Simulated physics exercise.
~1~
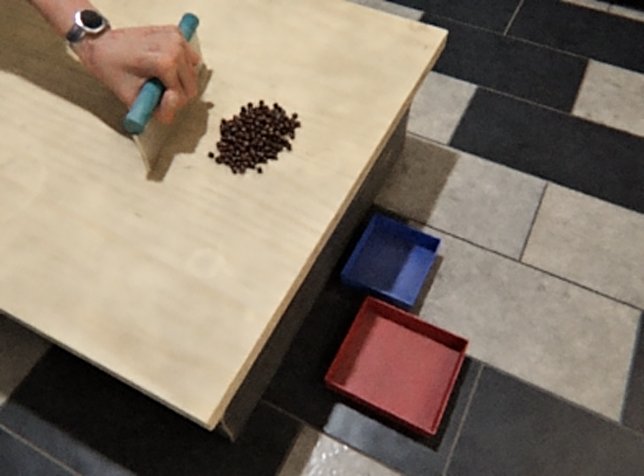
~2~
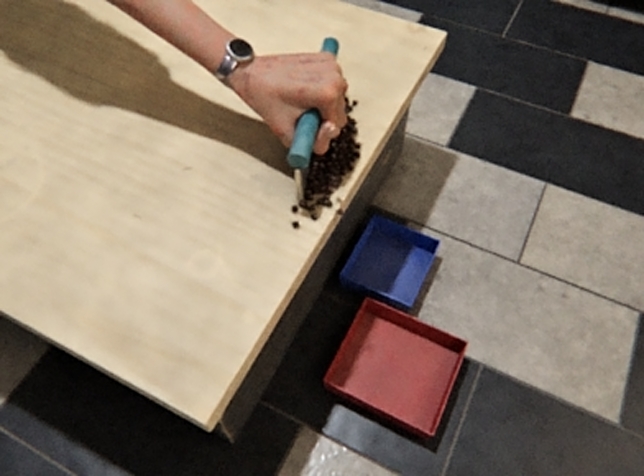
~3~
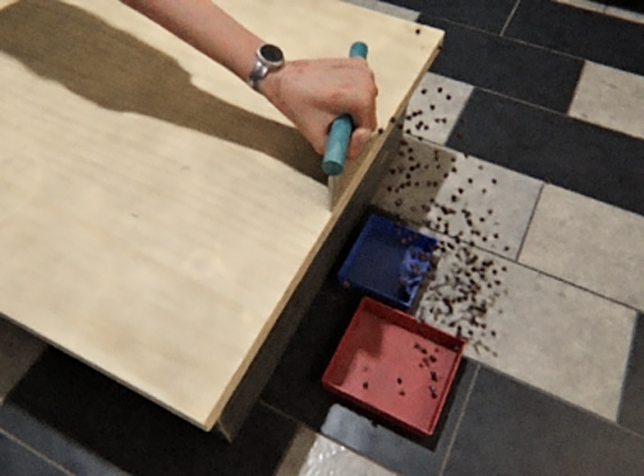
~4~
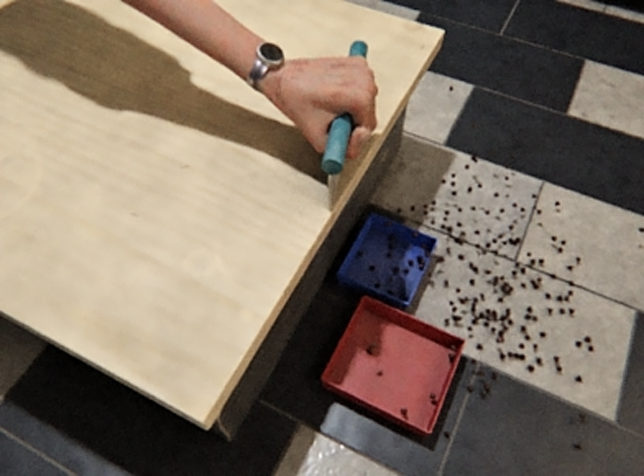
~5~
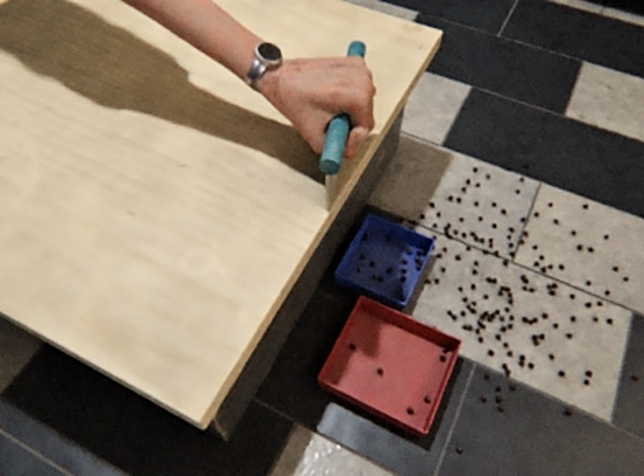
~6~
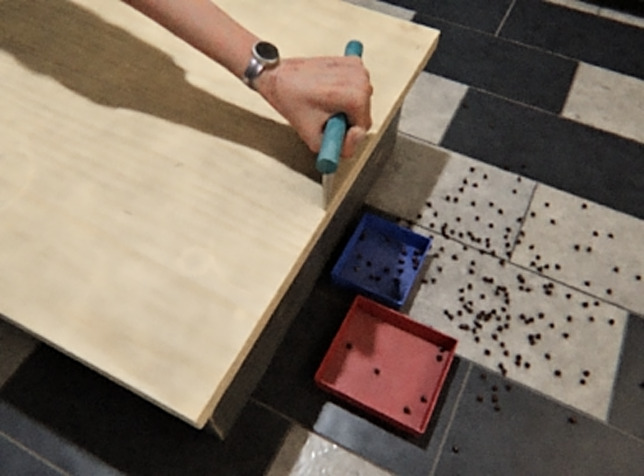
A hand wearing a watch pushed a pile of coffee beans rightward across a wooden table with a teal-handled scraper and over the edge, where a few landed in the blue and red trays but most scattered across the tiled floor.
